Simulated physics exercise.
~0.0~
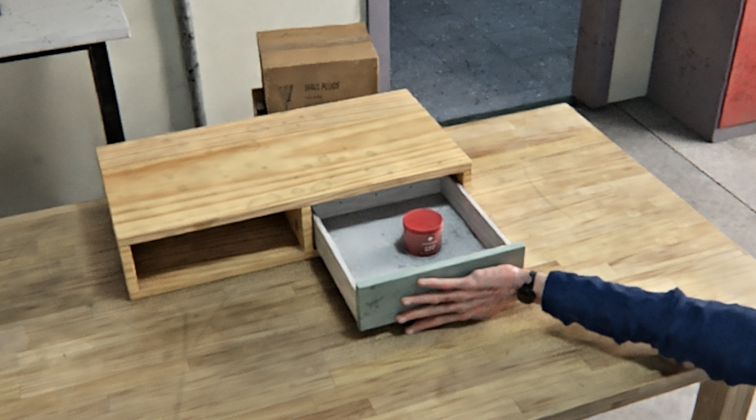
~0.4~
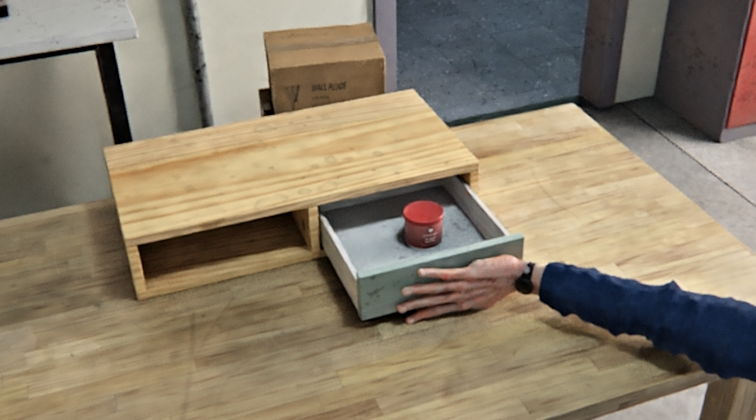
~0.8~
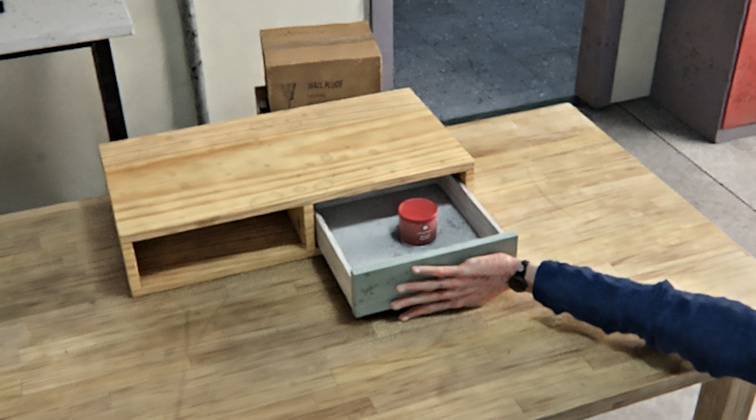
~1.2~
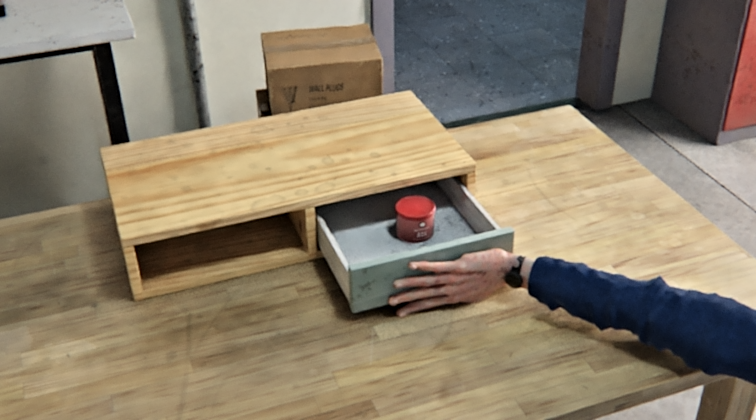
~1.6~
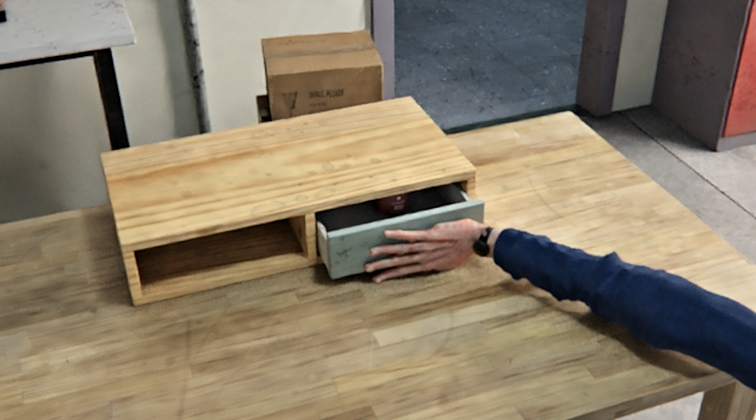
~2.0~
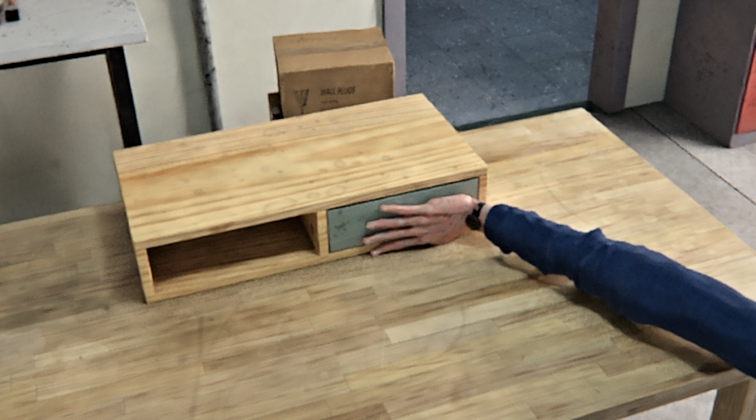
On a wooden tabletop, a hand in a blue sleeve pushing a drawer holding a red tin fully shut into a wooden chest.
